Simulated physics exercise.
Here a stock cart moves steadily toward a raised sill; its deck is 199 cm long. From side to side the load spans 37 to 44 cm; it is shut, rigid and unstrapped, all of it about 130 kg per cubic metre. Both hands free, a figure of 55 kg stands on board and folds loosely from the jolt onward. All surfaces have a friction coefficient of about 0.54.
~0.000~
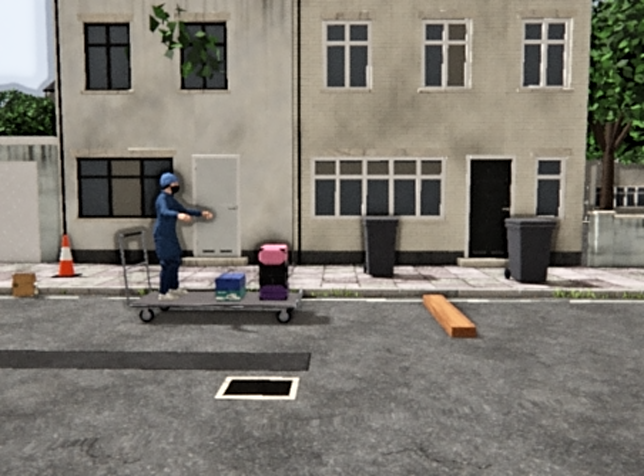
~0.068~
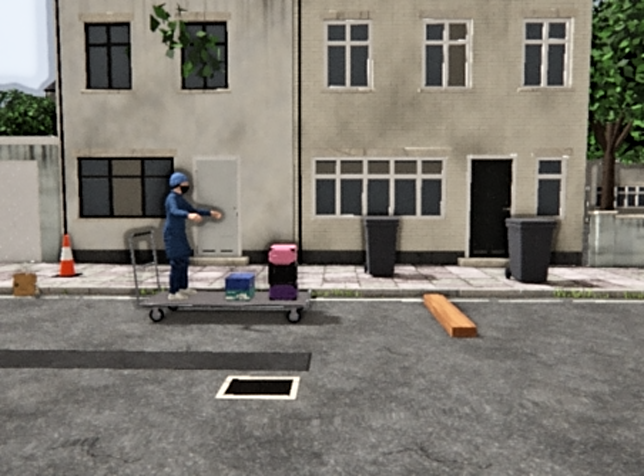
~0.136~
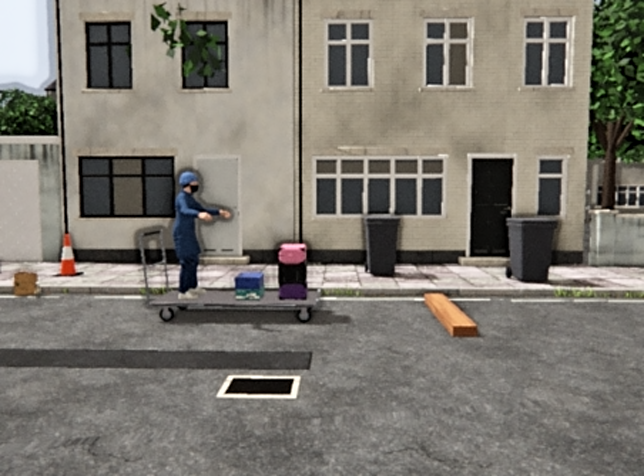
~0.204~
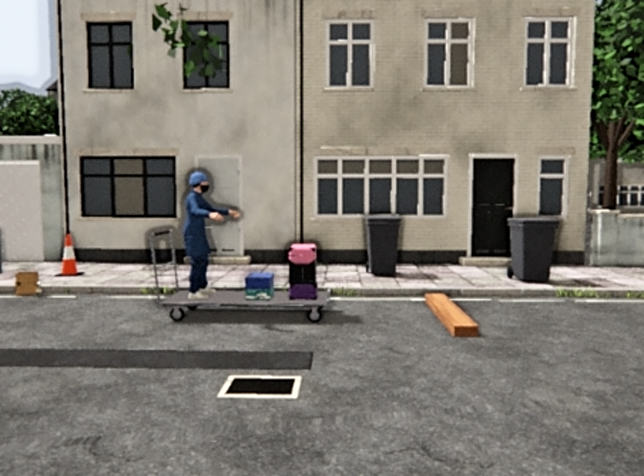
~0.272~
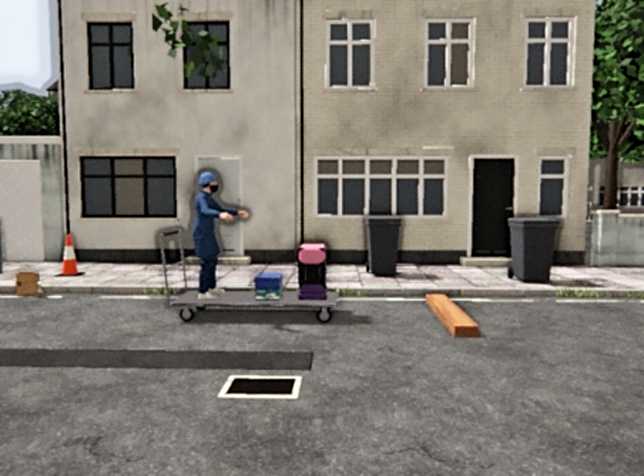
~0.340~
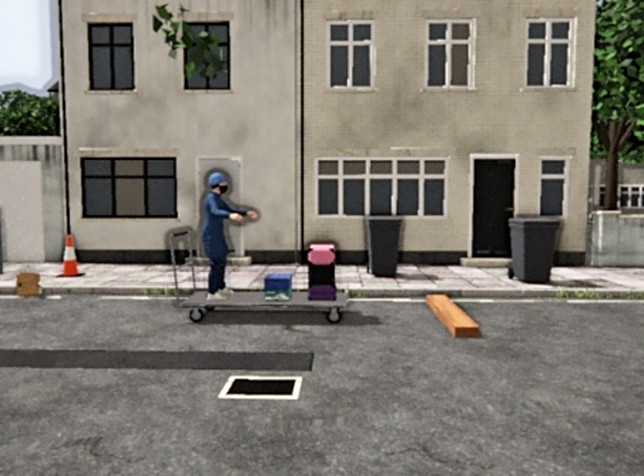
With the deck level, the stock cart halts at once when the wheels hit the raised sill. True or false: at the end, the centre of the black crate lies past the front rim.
True.
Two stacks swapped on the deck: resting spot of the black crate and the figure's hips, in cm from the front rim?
Black 20 behind, hips 80 behind.
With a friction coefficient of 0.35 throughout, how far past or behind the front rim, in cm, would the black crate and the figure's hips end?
In that case black 40 past, hips 100 behind.
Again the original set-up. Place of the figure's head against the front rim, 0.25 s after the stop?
Position: Approx. 120 cm behind the front rim.
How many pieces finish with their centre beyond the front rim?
Looks like the number is 2.
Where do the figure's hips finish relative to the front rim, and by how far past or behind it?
Around 80 cm back from the rim.
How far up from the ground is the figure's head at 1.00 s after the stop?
50 cm above it.
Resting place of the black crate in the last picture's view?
(463, 296).
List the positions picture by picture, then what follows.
In the first picture, black crate (274, 273), purple suitcase (275, 290), rim corner (297, 305); 0 cm covered, 178 to go.
In the second picture, black crate (283, 272), purple suitcase (284, 290), rim corner (307, 305); 11 cm covered, 167 to go.
In the third picture, black crate (293, 272), purple suitcase (294, 289), rim corner (317, 304); 23 cm covered, 156 to go.
In the fourth picture, black crate (303, 272), purple suitcase (304, 289), rim corner (328, 304); 34 cm covered, 145 to go.
In the fifth picture, black crate (312, 272), purple suitcase (313, 290), rim corner (338, 304); 45 cm covered, 133 to go.
In the sixth picture, black crate (322, 273), purple suitcase (323, 290), rim corner (348, 305); 57 cm covered, 122 to go. Speed about 1.7 m/s.
After 1.07 s the deck stops.
After 1.32 s the black crate is 8 cm behind the rim, tilted 5°, near (440, 273) in the last picture's view.
After 1.62 s the black crate is 2 cm past the rim, tilted 50°, near (448, 273) in the last picture's view.
After 2.07 s the black crate is 21 cm past the rim, tilted 110°, near (463, 296) in the last picture's view.
At rest, 4.0 s, past the rim, black crate and pink suitcase; behind it, teal parcel, purple suitcase, blue carton and the figure's hips.
